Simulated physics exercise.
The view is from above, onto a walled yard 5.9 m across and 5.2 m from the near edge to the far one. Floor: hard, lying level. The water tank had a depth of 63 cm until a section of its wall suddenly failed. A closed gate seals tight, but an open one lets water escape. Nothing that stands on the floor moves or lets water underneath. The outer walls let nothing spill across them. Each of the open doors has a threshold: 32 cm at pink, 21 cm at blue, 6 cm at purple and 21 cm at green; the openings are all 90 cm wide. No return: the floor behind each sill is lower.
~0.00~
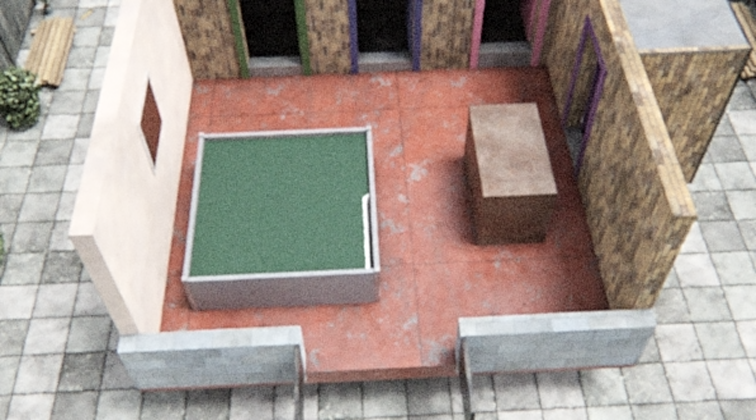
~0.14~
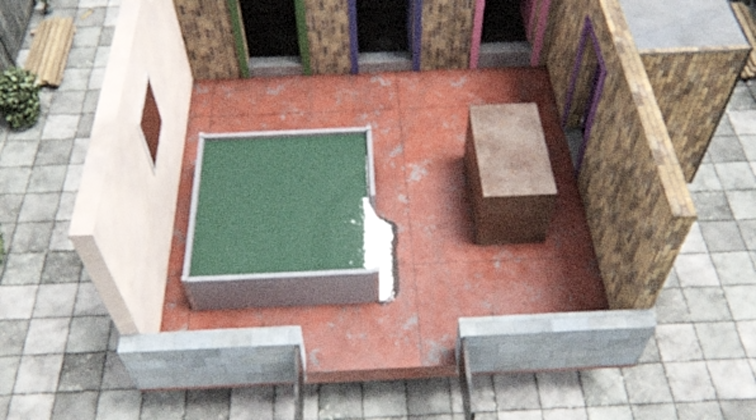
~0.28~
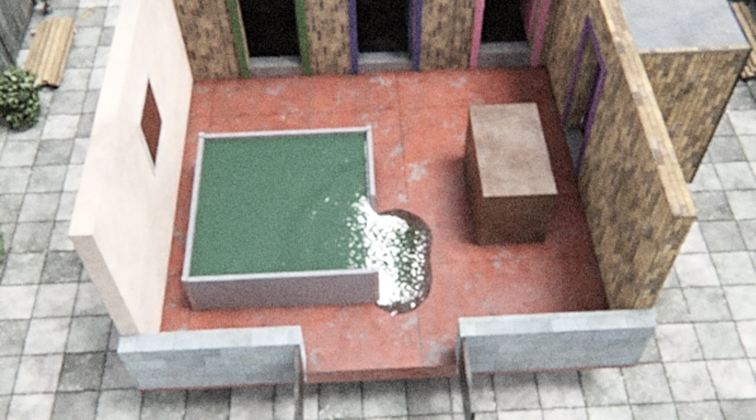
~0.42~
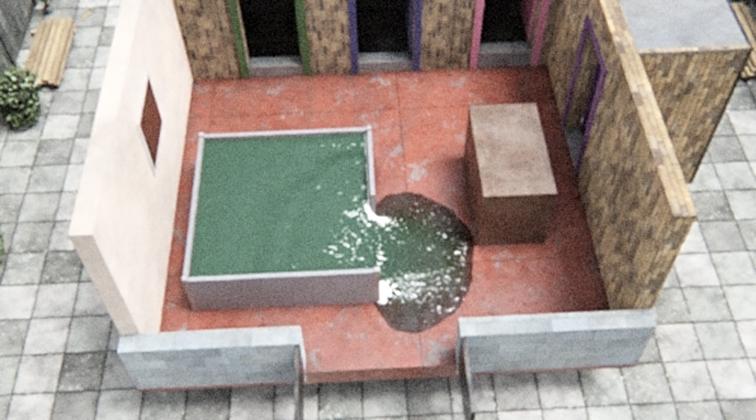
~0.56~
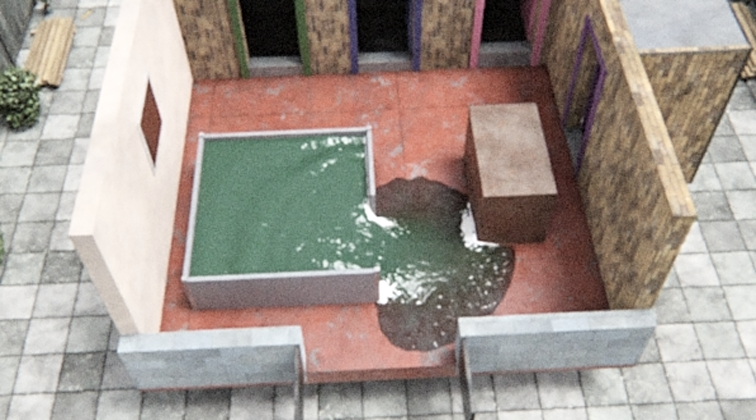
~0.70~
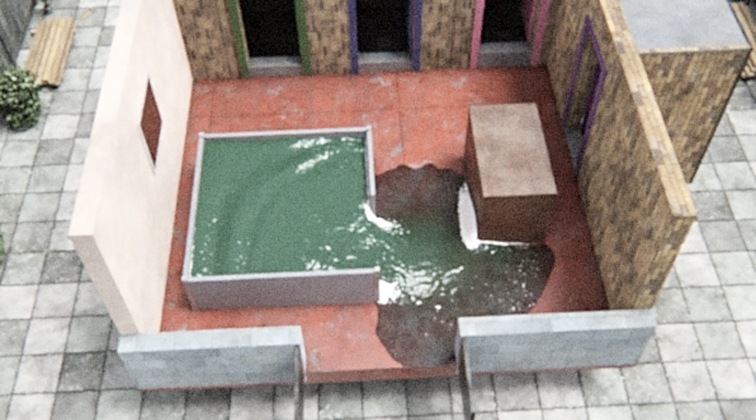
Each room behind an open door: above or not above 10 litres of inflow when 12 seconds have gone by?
One by one: Pink door: Not over; blue door: Not over; purple door: Over; green door: Not over.
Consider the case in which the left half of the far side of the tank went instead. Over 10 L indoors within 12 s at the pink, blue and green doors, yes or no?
Outcomes - pink: Not exceeded, blue: Not exceeded, green: Exceeded.
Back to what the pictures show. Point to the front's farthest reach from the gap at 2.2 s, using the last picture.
Somewhere about (476, 74).
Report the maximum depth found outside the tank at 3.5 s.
I'd say near 32 centimetres.
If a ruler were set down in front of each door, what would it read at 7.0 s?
Depths in centimetres - pink: 19, blue: 7, purple: 11, green: 7.
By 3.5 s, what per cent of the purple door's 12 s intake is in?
Some 0 per cent by then.
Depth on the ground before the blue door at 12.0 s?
14.5 cm.
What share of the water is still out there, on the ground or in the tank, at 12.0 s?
I'd put it at some 82 percent still there.
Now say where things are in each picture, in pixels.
In the first frame, still water, 63 cm deep, in the water tank at (284, 202).
In the second frame, the front is at (385, 222), 0.7 m from the gap at (373, 253); 0.2 m2 of floor is under water; 63 cm left at the back of the water tank.
In the third frame, water pours out at (373, 253) and has run 0.9 m, to (419, 224); typically 10 cm deep outside, 63 cm at the water tank's back.
In the fourth frame, water pours out at (373, 254) and has run 1.4 m, to (468, 243); typically 7 cm deep outside, 63 cm at the water tank's back.
In the fifth frame, water pours out at (373, 254) and has run 1.9 m, to (509, 259); typically 6 cm deep outside, 63 cm at the water tank's back.
In the sixth frame, water pours out at (373, 254) and has run 2.4 m, to (546, 268); typically 6 cm deep outside, 62 cm at the water tank's back.
After 1.4 s water covers 25 % of the floor and is deepest (40 cm) near (468, 243); pink door not reached, blue door not reached, purple door not reached, green door not reached.
After 2.2 s water covers 45 % of the floor and is deepest (50 cm) near (562, 317); pink door not reached, blue door 4 cm at the sill, 0 L in, purple door 1 cm at the sill, 0 L in, green door not reached.
After 3.5 s water covers 60 % of the floor and is deepest (32 cm) near (600, 303); pink door 7 cm at the sill, 0 L in, blue door 13 cm at the sill, 0 L in, purple door 12 cm at the sill, 0 L in, green door 5 cm at the sill, 0 L in.
After 7.0 s water covers 90 % of the floor and is deepest (23 cm) near (183, 159); pink door 19 cm at the sill, 1 L in, blue door 7 cm at the sill, 0 L in, purple door 11 cm at the sill, 44 L in, green door 7 cm at the sill, 0 L in.
After 12.0 s water covers 95 % of the floor and is deepest (18 cm) near (458, 174); pink door 10 cm at the sill, 1 L in, blue door 15 cm at the sill, 0 L in, purple door 9 cm at the sill, 71 L in, green door 15 cm at the sill, 0 L in.
